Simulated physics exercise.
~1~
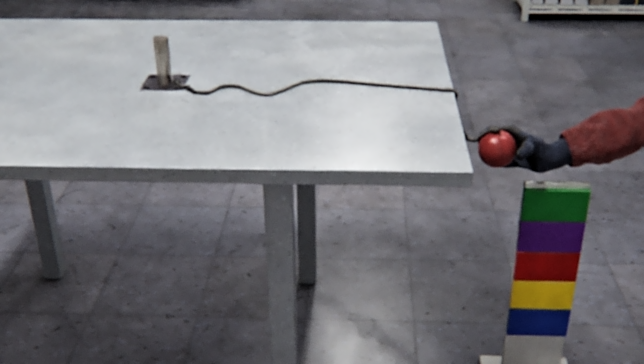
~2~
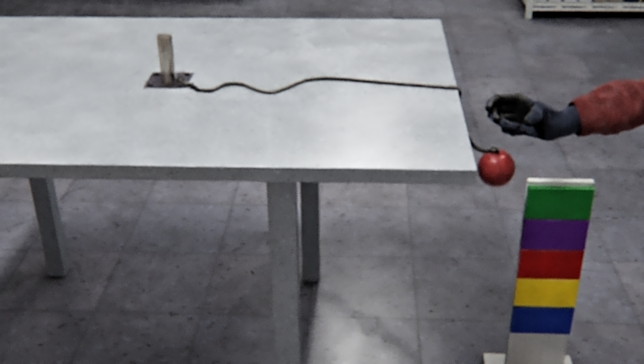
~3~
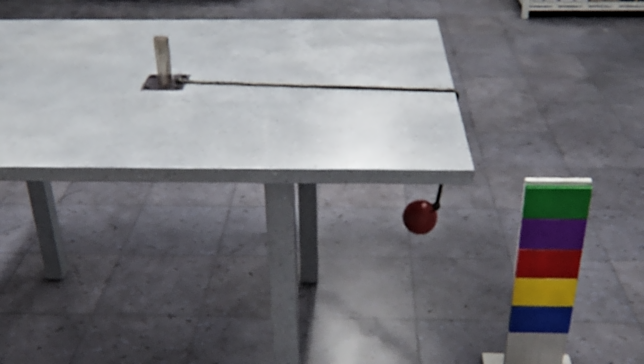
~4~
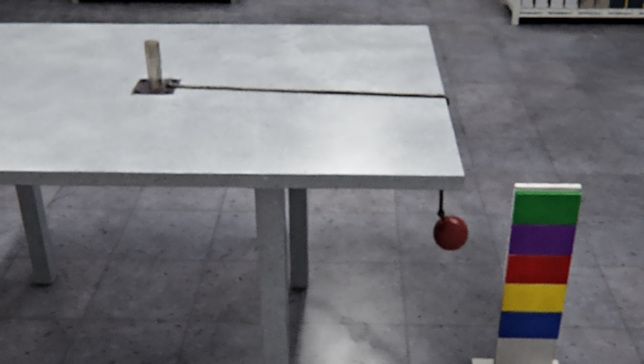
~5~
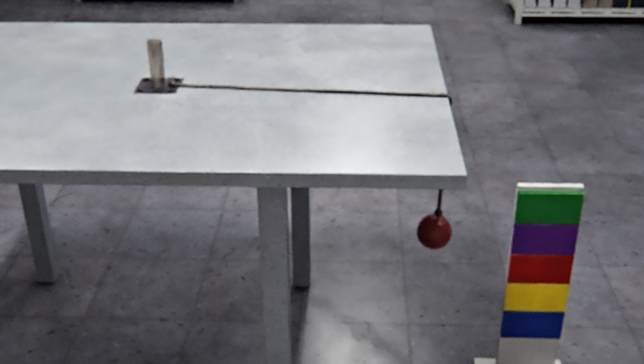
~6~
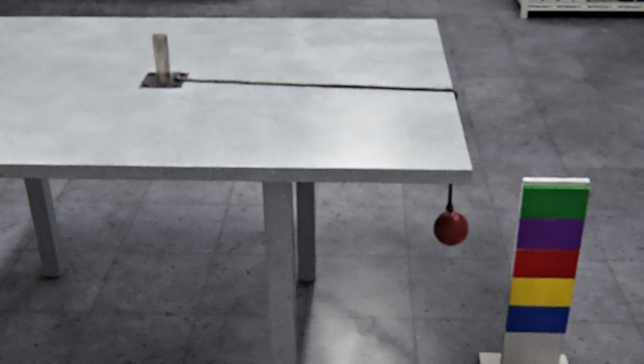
A gloved hand releasing a red ball tied to a cord, which drops, pulls taut and swings beneath the table edge, level with purple.
